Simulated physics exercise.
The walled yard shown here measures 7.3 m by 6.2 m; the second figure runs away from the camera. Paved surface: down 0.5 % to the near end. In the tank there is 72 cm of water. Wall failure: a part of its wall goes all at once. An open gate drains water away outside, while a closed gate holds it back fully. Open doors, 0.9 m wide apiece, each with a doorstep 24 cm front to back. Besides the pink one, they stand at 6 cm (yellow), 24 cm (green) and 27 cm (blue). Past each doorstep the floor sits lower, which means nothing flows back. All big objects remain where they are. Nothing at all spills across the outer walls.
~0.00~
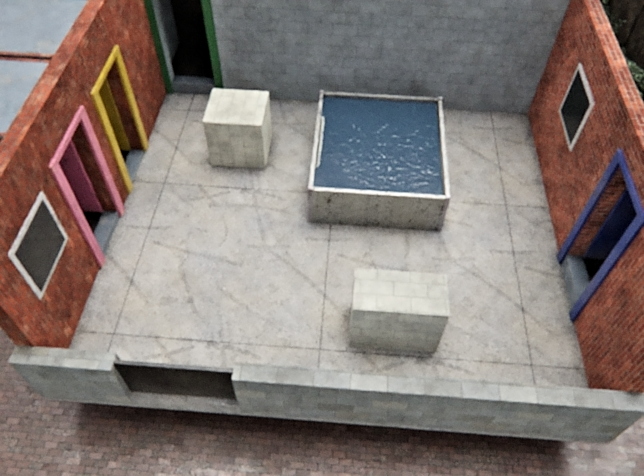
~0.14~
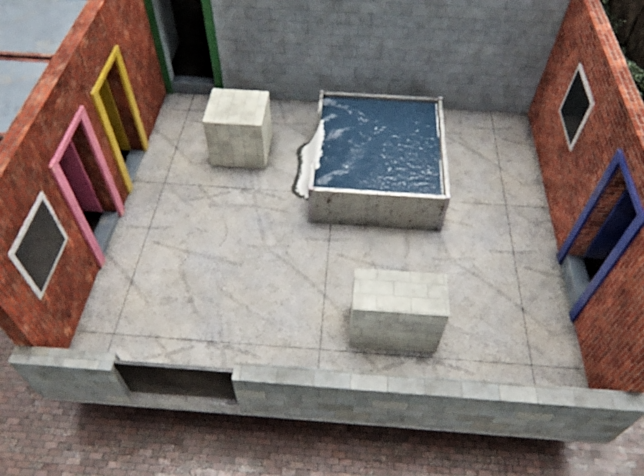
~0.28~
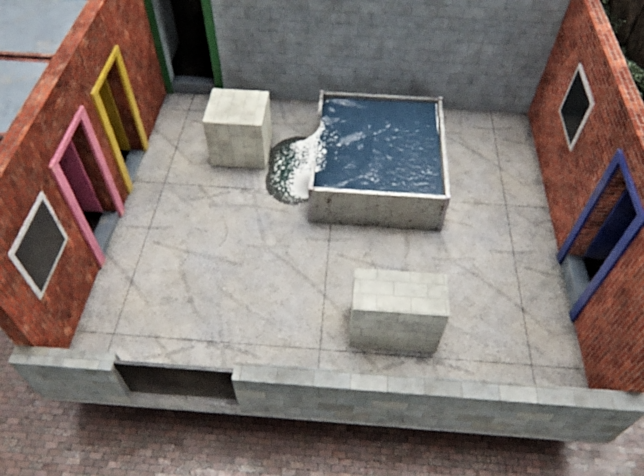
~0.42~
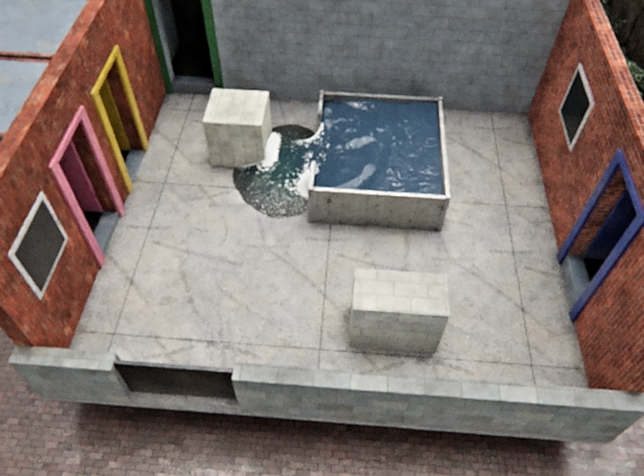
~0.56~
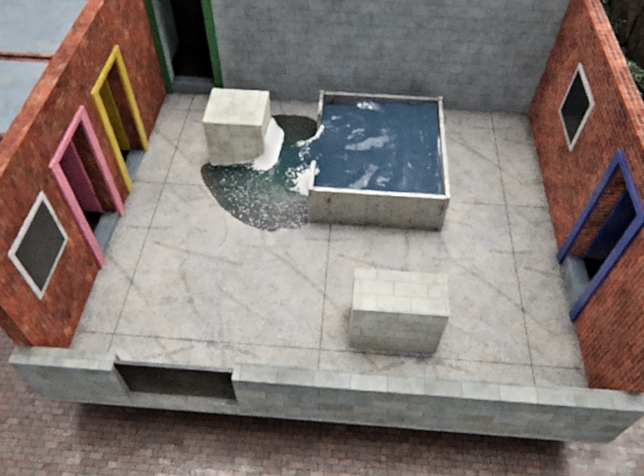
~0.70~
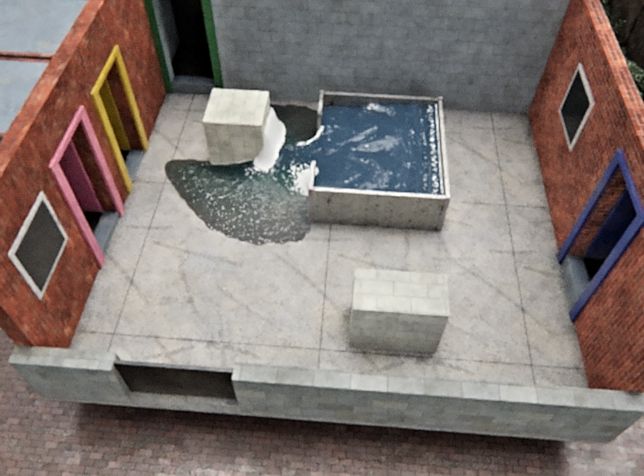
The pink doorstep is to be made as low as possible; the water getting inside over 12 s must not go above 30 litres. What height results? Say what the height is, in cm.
It would have to be roughly 17 cm high.
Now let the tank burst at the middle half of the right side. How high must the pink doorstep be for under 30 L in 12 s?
The answer is some 8.5 cm.
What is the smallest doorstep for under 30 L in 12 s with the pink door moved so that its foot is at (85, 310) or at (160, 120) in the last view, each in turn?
In turn: About 15 cm, about 10.0 cm.
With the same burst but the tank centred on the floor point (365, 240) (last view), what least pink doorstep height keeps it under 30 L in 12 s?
I'd put it at close to 27 cm.
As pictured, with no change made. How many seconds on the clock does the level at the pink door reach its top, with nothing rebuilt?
At roughly 1.6 s.
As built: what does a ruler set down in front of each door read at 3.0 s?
Centimetres: Yellow = 15, green = 10, blue = 0, pink = 20.
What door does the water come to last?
It's the blue door.
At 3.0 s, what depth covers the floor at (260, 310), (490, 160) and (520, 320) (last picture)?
Depths in order: 2 / 0 / 0 cm.
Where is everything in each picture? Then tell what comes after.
In the first picture, still water, 72 cm deep, in the tank at (379, 144); the pink door at (93, 196) is dry.
In the second picture, water pours out at (318, 159) and has run 0.4 m, to (296, 190); about 11 cm deep outside, 72 cm at the back.
In the third picture, the gap is at (318, 161), the front 0.8 m out at (270, 181); the back of the tank holds 72 cm.
In the fourth picture, water pours out at (318, 162) and has run 1.4 m, to (237, 176); about 12 cm deep outside, 72 cm at the back.
In the fifth picture, the gap is at (318, 161), the front 2.0 m out at (205, 169); the back of the tank holds 70 cm.
In the sixth picture, water pours out at (318, 161) and has run 2.6 m, to (171, 172); about 5 cm deep outside, 62 cm at the back; 1.5 m in a straight line remain to the pink door at (93, 196).
After 1.4 s water covers 25 % of the floor, deepest (55 cm) near (279, 164); 17 cm at the pink door, 0 litres in over its 14 cm doorstep.
After 3.0 s water covers 55 % of the floor, deepest (36 cm) near (60, 375); 20 cm at the pink door, 46 litres in over its 14 cm doorstep.
After 12.0 s water covers 100 % of the floor, deepest (16 cm) near (589, 416); 9 cm at the pink door, 63 litres in over its 14 cm doorstep.
At the pink door as built, the water arrived by 1.4 s and peaked near 25 cm at 1.6 s.
With a doorstep of 14.5 cm, 56 litres would have come in within the 12 s; with 19.5 cm, 16 litres. So under 30 litres takes about 17 cm.
